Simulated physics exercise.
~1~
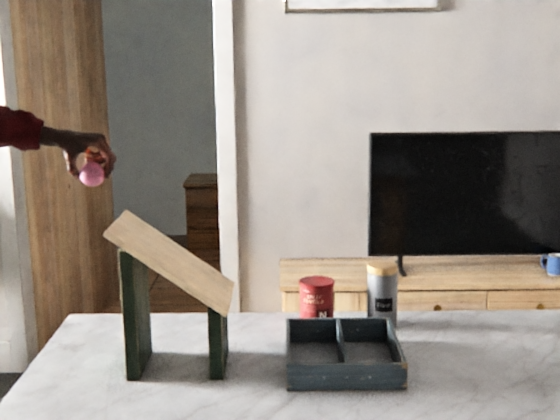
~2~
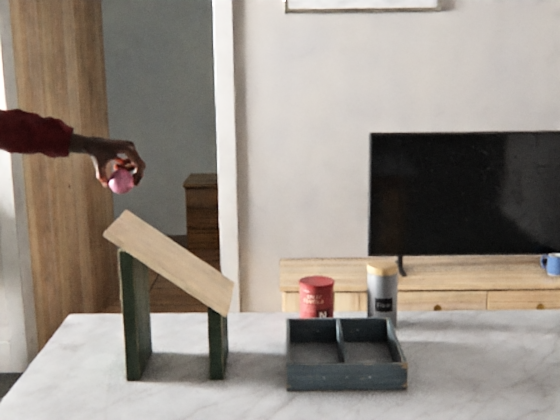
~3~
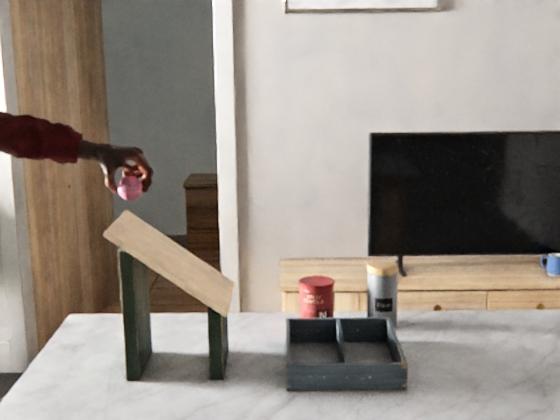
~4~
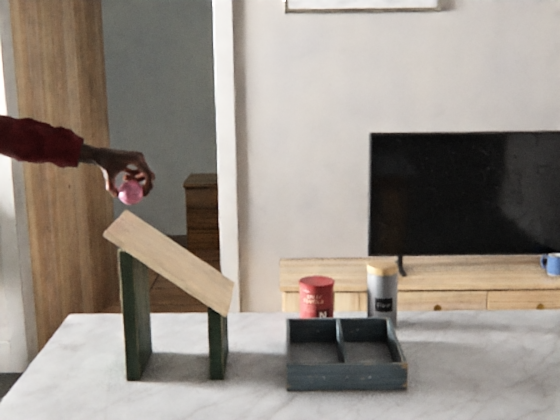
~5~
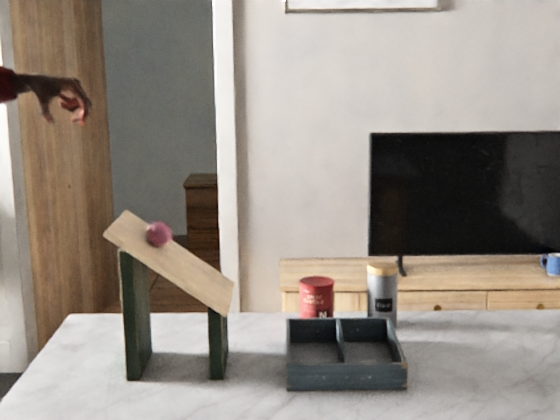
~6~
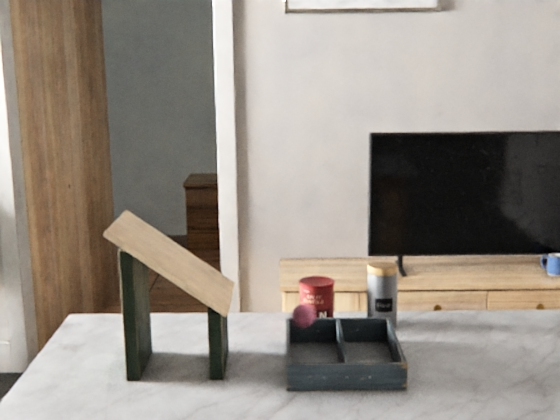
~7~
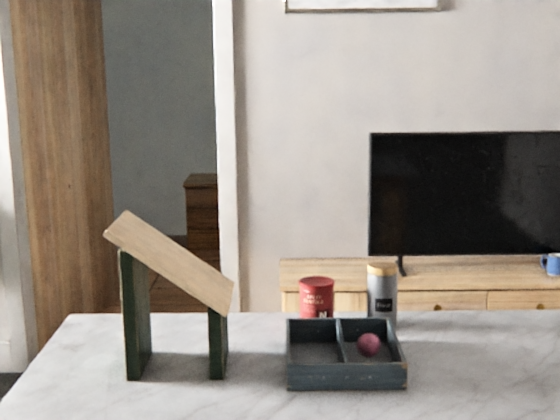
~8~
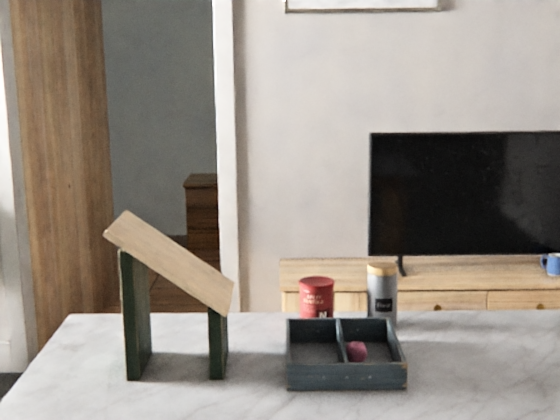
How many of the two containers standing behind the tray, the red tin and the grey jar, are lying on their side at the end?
None of them are lying on their side; the red tin and the grey jar both still stand upright.
